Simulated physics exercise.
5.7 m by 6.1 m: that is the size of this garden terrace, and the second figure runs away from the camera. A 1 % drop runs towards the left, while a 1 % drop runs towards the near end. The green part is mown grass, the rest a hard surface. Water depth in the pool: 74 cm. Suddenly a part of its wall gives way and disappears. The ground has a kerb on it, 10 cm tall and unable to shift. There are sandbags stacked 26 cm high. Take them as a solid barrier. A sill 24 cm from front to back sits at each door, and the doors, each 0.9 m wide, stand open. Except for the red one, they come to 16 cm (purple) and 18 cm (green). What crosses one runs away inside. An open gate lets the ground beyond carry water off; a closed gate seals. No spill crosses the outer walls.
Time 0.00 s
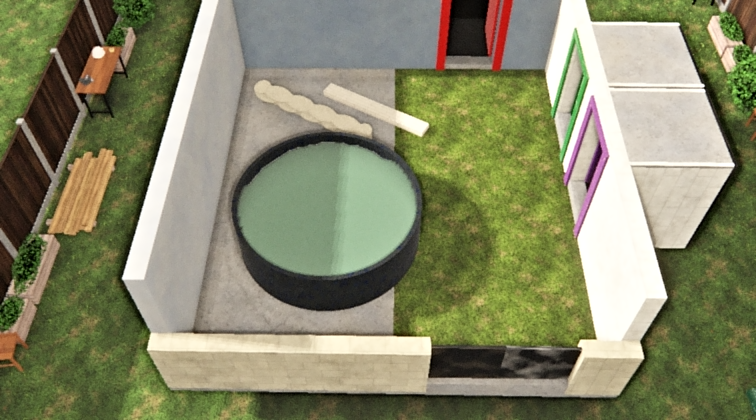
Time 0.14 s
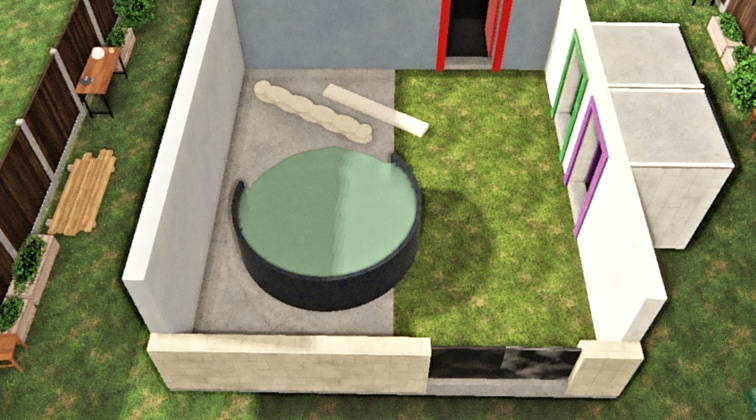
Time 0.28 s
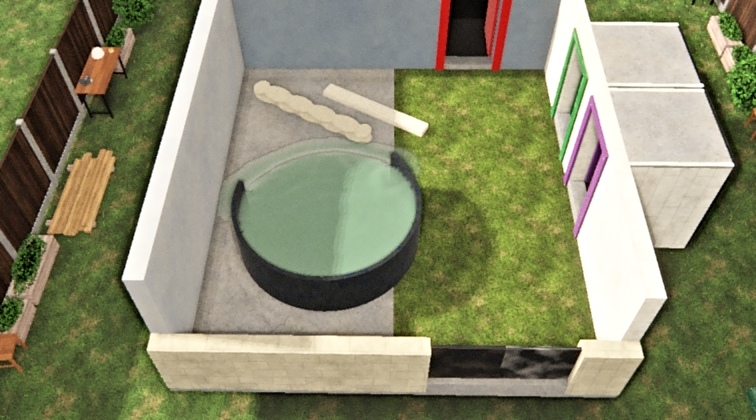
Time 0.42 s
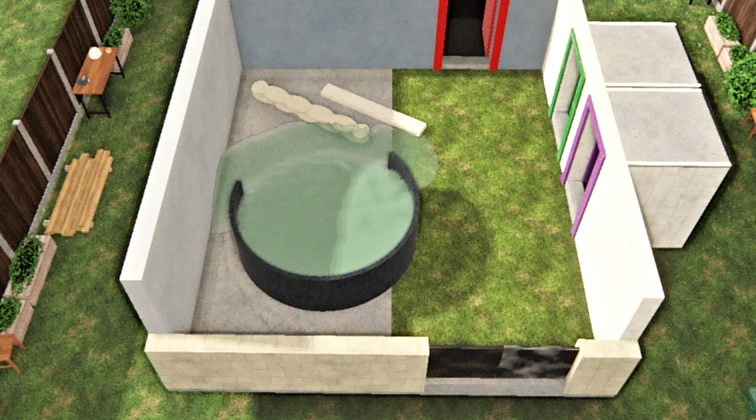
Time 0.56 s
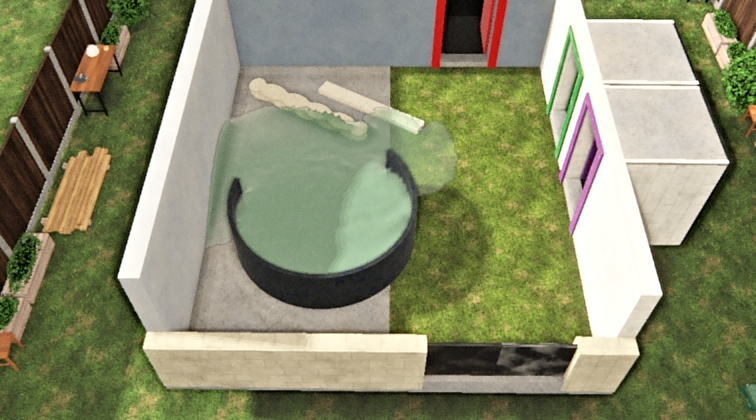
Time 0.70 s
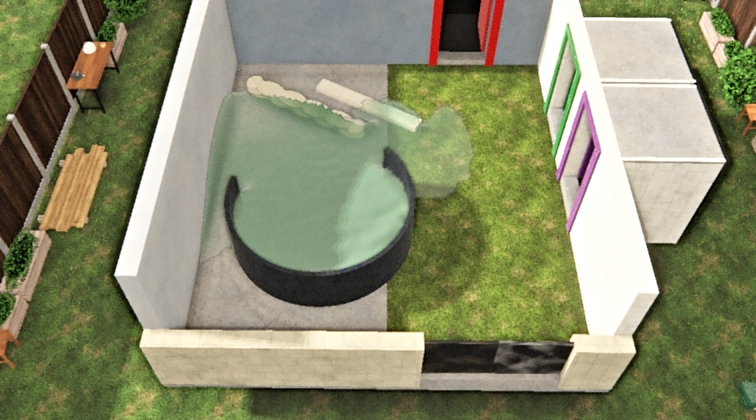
We see a round, dark-walled pool in a walled yard as the far part of its wall disappears and greenish water pours out, spreading across the paving to the left wall, around the sandbags and onto the grass.
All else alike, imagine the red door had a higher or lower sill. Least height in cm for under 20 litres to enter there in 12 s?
Roughly 12 cm.
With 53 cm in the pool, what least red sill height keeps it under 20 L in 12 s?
Minimum height: Approx. 6.5 cm.
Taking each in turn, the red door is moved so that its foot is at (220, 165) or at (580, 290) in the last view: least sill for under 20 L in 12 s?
In turn: Roughly 36 cm, roughly 12.0 cm.
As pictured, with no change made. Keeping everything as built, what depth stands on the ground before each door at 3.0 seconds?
Purple door 0 cm, green door 8 cm, red door 16 cm.
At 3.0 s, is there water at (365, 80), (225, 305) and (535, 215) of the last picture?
Point by point, the first is awash, the second awash and the third spared.
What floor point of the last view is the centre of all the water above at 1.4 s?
(311, 181).
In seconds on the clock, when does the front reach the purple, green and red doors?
Purple at 3.8 s, green at 2.4 s and red at 1.8 s.
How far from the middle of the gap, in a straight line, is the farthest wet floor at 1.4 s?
About 3.6 metres out.
After 1.4 s water covers 45 % of the floor, deepest (66 cm) near (237, 68); it has not reached the red door.
After 3.0 s water covers 65 % of the floor, deepest (42 cm) near (237, 68); 16 cm at the red door, 2 litres in over its 11 cm sill.
After 12.0 s water covers 95 % of the floor, deepest (24 cm) near (180, 360); 7 cm at the red door, 28 litres in over its 11 cm sill.
At the red door as built, the water arrived by 1.8 s and peaked near 16 cm at 3.6 s.
Run again over the same 12 s with other heights there, 38 litres in over 10 cm, 15 litres over 13 cm. The limit of 20 litres is kept from about 12 cm up.
